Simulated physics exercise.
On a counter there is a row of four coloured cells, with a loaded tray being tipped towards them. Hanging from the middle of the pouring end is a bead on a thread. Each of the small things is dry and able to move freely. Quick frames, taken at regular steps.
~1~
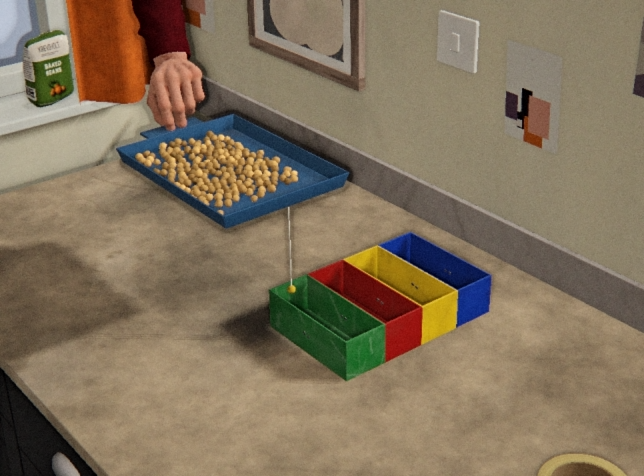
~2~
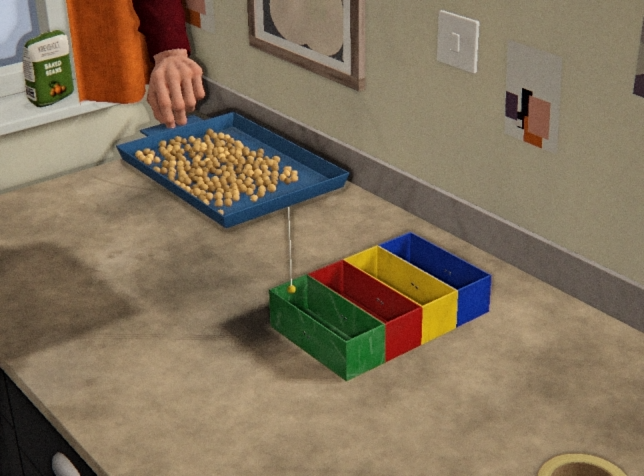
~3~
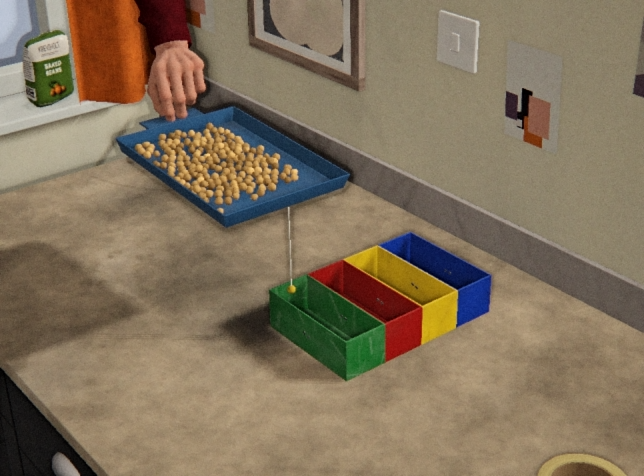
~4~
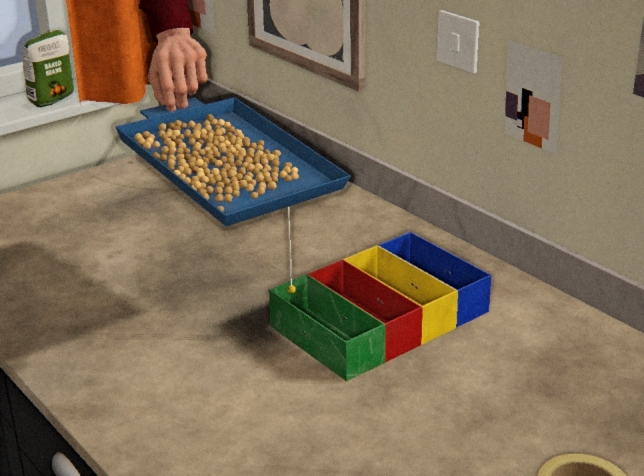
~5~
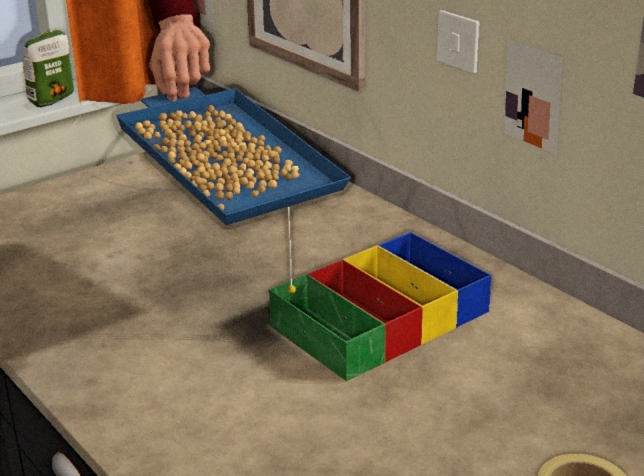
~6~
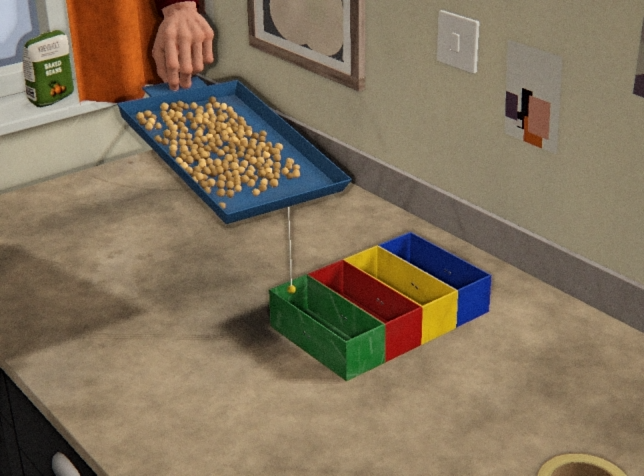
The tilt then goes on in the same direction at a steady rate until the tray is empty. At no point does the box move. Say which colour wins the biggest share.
Red wins the biggest share.
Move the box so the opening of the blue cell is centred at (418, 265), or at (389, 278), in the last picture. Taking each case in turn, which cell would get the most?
So the first one goes to red and the second to the yellow cell.
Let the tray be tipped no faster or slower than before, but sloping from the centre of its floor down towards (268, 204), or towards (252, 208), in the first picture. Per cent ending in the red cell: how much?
Lab note: Case 1 near 10 %, case 2 near 0 %.
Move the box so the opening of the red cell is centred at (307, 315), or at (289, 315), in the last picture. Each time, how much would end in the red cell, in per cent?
First position: Some 20 %; second position: Some 10 %.
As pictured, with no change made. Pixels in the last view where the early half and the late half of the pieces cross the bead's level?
I'd say close to (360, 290) at first and close to (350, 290) later on.
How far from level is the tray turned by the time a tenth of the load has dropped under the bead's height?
About 95°.
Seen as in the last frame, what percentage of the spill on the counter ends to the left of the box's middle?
It comes to near 80 percent of the spill.
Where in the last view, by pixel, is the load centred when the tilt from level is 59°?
Check around (292, 163) in the last picture.
Shortly afterwards, tray tipped steeply; all but a few on the tray; only a few in the green cell; only a few in the red cell; only a few falling or outside the box.
Next, tray tipped right over; near half on the tray; a little in the red cell; only a few in the green cell; only a few in the yellow cell; only a few in the blue cell; near a third falling or outside the box.
Some moments later, tray tipped past a quarter turn; near half in the red cell; near a quarter in the green cell; a little in the yellow cell; only a few in the blue cell; a little falling or outside the box.
In the end, tray tipped past a quarter turn; near half in the red cell; near a quarter in the green cell; a little in the yellow cell; only a few in the blue cell; a little outside the box.
